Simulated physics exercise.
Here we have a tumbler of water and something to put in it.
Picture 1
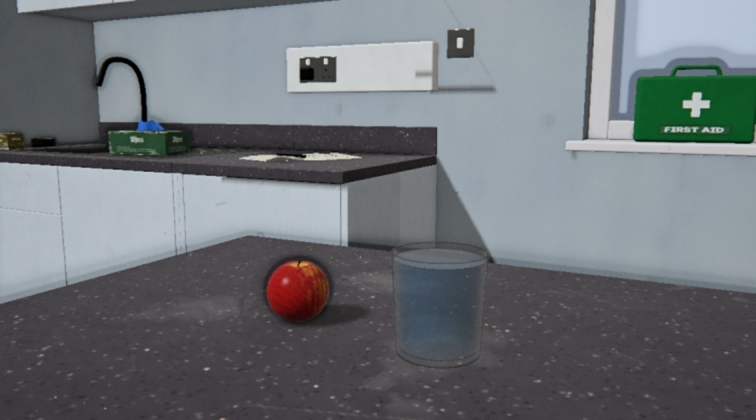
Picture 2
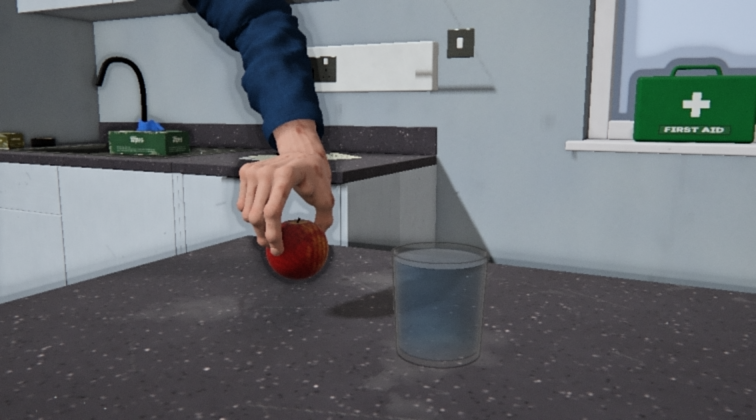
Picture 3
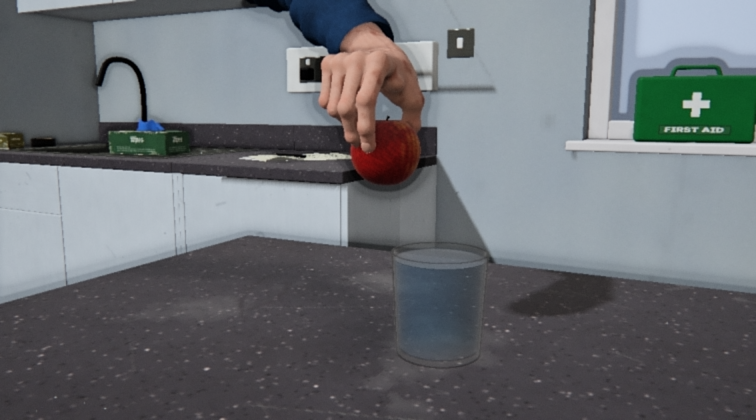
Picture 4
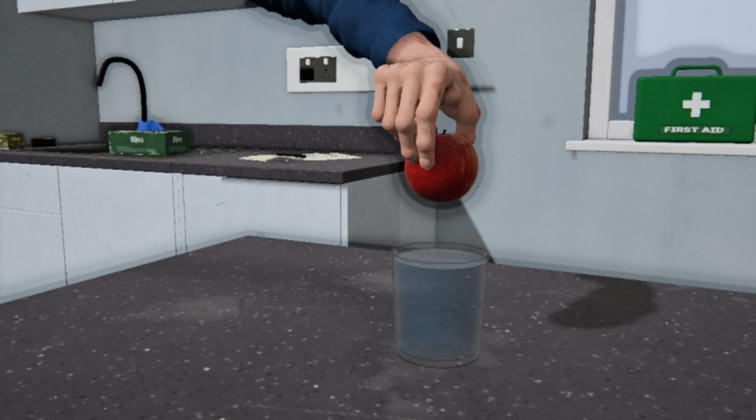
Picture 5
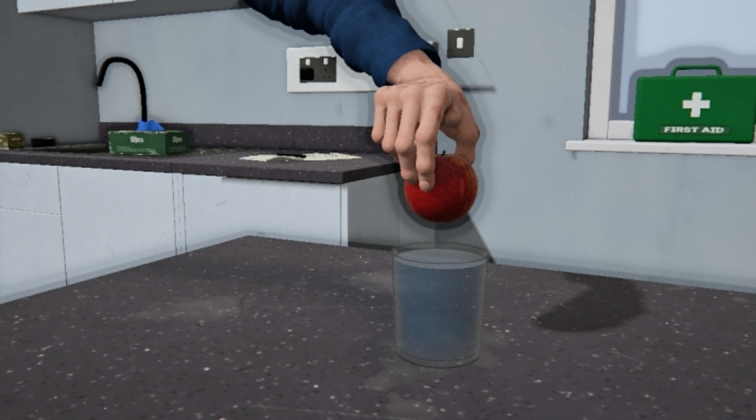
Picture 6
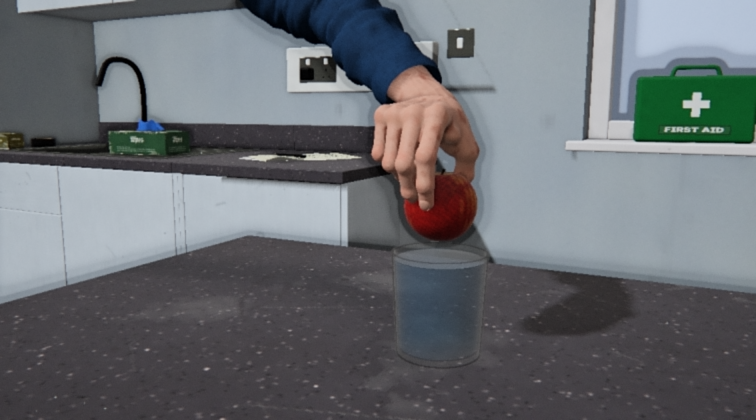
A red apple was picked up off the dark countertop by a hand, carried up and to the right over a nearly full tumbler of water, then lowered to just above it.
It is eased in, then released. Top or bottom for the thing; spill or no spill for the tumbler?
What you'd see is that the thing keeps afloat while the tumbler spills some.
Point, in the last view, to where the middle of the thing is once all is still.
It ends up around (440, 268).
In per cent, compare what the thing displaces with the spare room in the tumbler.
I'd call it some 330 in a hundred.
Soon after, the apple enters the water; the tumbler is full to the brim; some has gone over the rim.
Later, the apple comes up again; the tumbler is full to the brim; some has gone over the rim.
In the end, the apple floats; the tumbler is full to the brim; some has gone over the rim.
